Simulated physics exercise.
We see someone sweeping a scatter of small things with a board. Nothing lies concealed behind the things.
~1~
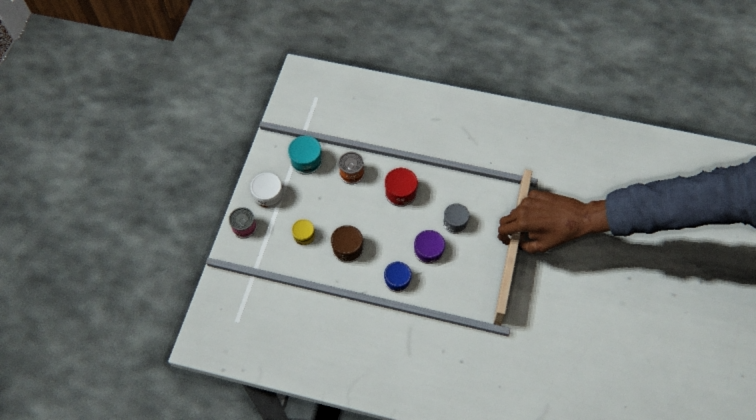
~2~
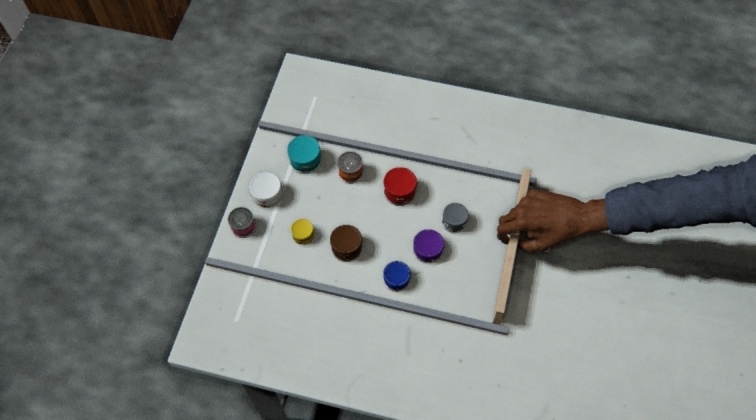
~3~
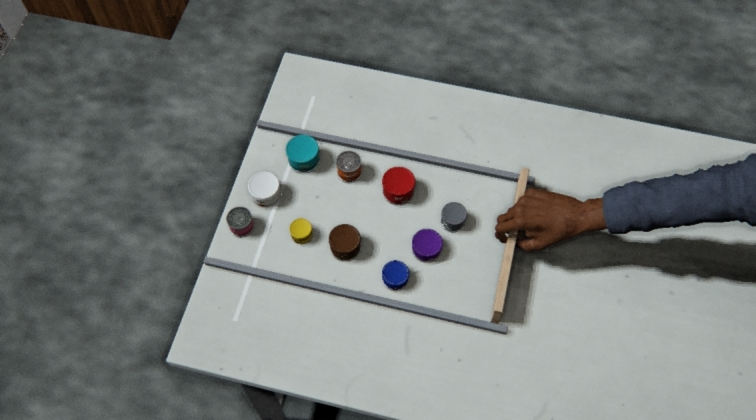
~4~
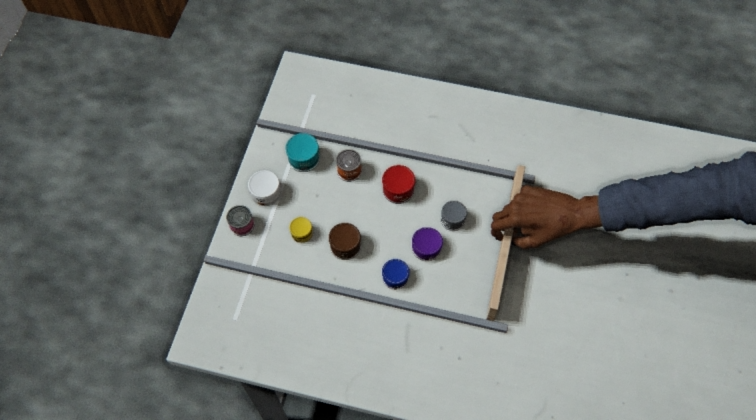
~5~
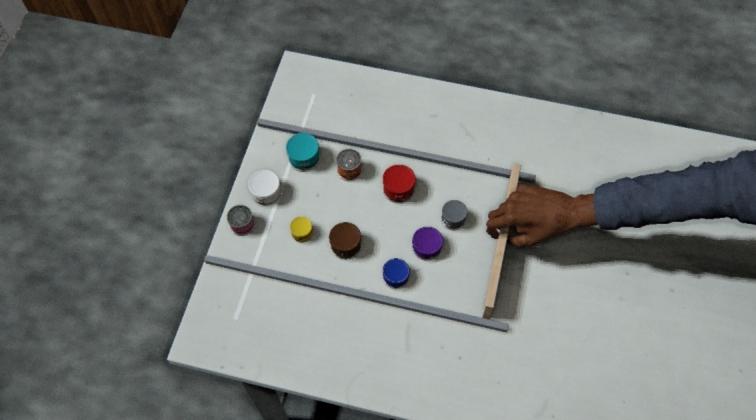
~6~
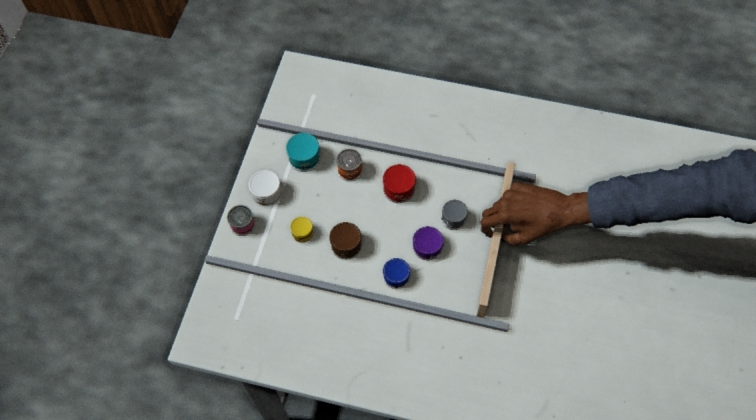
A hand holding a wooden board between two rails on a white table barely moves at first, then slides the board slightly left toward ten scattered, differently coloured small round containers, which stay in place near a white line.
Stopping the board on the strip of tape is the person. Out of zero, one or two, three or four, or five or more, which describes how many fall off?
Looks like the tally of pieces that topple off is one or two there.
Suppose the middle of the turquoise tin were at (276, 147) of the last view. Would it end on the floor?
The turquoise tin holds its place.
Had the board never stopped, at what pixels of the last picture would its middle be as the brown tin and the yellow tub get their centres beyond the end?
The middle would be close to (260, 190) and then close to (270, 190).
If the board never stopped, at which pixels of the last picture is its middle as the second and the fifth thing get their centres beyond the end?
At (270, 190) for the second, at (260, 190) for the fifth.
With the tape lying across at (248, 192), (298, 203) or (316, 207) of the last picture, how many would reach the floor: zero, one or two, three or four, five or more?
At least five; none; none.
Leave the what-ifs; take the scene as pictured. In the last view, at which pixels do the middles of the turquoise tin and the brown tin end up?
The turquoise tin finishes at (256, 137); the brown tin finishes at (234, 226).
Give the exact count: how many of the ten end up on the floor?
Result - number fallen: 1.
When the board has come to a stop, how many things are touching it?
My count gives 5.
A little later, none off yet; pink tin at rest near (241, 221); white tub at rest near (266, 188); turquoise tin at rest near (304, 153).
Next, none off yet; pink tin at rest near (241, 221); white tub at rest near (266, 188); turquoise tin shifted a little near (293, 148).
When it is over, the number that fall off is one or two; down, pink tin.
